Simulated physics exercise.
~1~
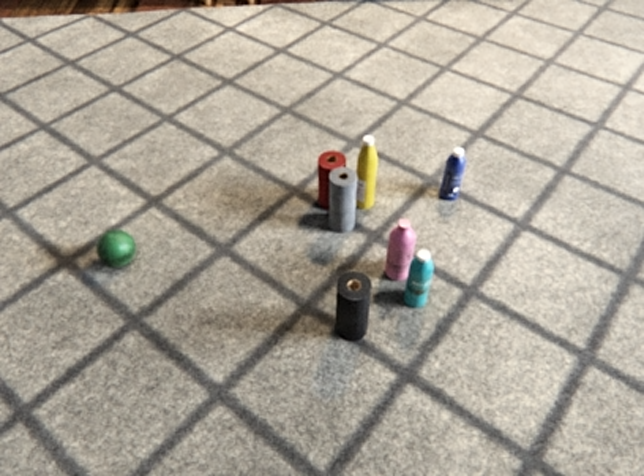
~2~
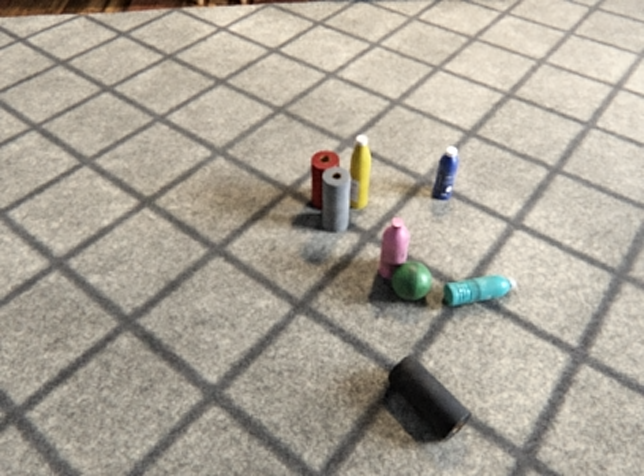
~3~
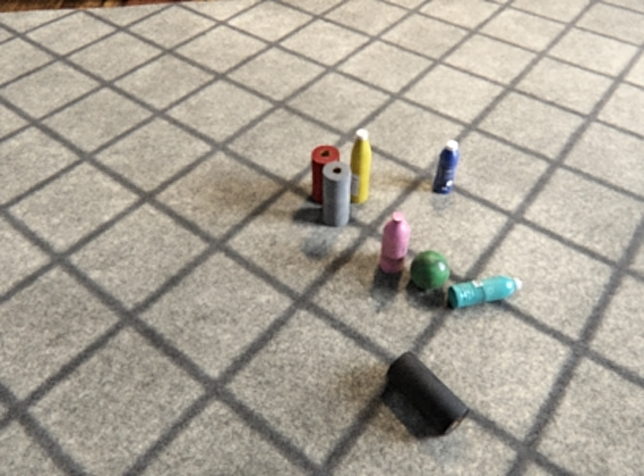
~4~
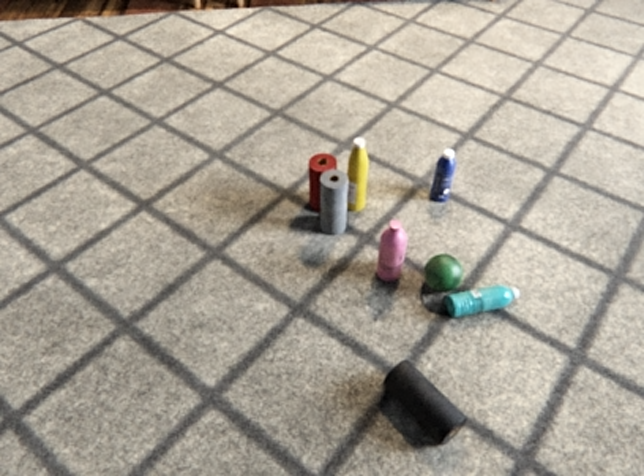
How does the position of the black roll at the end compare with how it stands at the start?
At the start the black roll stands upright, and at the end it lies on its side on the carpet, nearer the viewer and a little to the right.
